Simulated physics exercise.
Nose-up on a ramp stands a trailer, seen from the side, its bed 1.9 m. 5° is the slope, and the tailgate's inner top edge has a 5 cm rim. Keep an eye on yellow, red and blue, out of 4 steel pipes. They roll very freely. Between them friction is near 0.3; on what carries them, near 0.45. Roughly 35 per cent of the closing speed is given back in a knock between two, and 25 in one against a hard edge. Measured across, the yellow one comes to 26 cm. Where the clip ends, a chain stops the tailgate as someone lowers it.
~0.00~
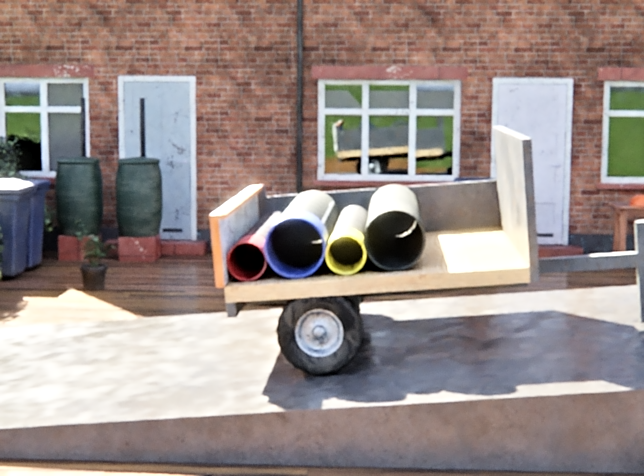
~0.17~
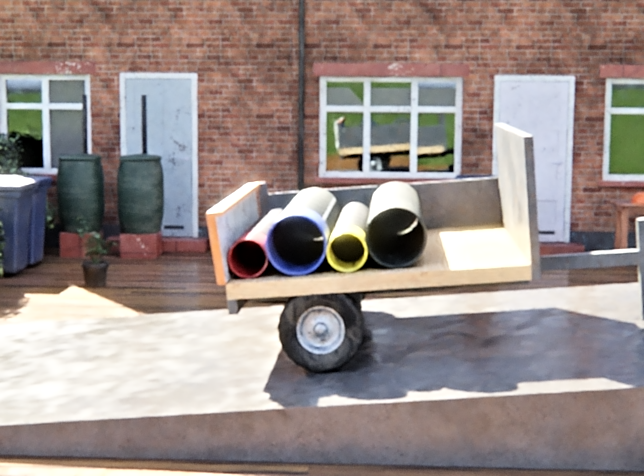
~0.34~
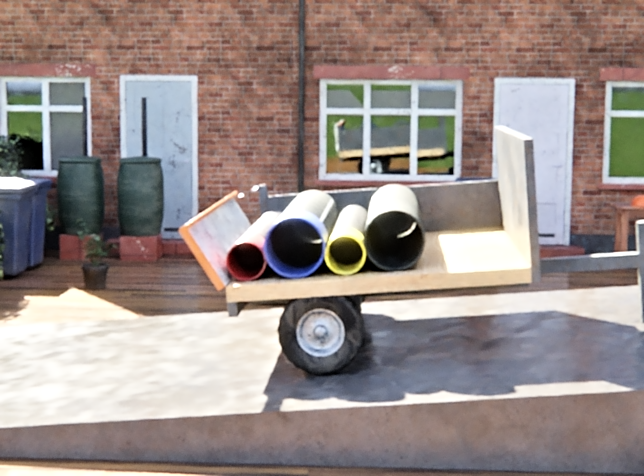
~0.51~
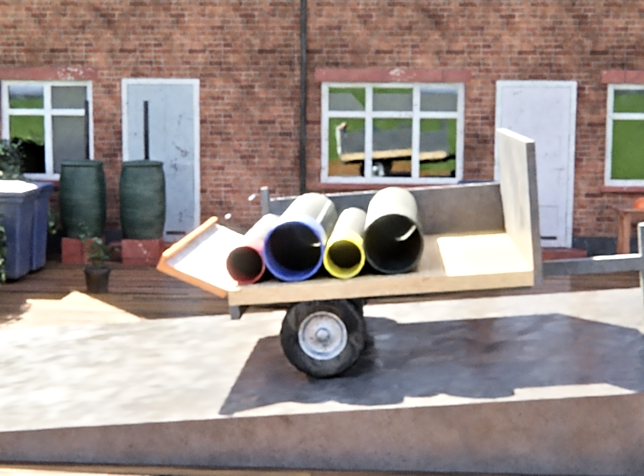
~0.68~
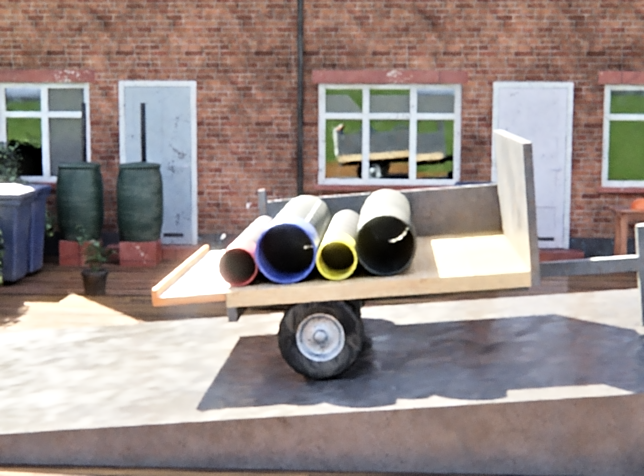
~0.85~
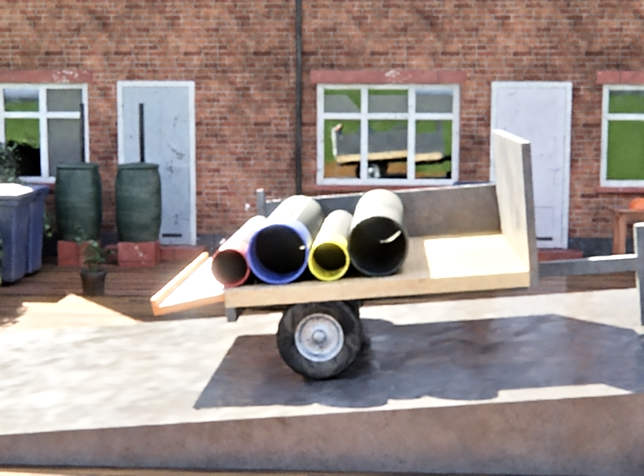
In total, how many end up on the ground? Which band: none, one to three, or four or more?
Band: Four or more.
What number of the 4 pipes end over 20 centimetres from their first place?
In all, 4.
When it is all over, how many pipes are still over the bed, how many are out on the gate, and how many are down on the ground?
First 0, then 0, and last 4.
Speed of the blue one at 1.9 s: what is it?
Near 0.8 m/s.
After 1.9 s, yellow is on the bed, 20 cm short of the hinge, rolling left; red is dropping off the gate; blue is on the gate, 15 cm past the hinge, rolling left; 1 of 4 is out.
After 3.3 s, yellow is off the vehicle; red is off the vehicle; blue is off the vehicle; 4 of 4 are out.
At rest (5.1 s), yellow is out on the ground; red is off the vehicle; blue is off the vehicle; 4 of 4 are out.
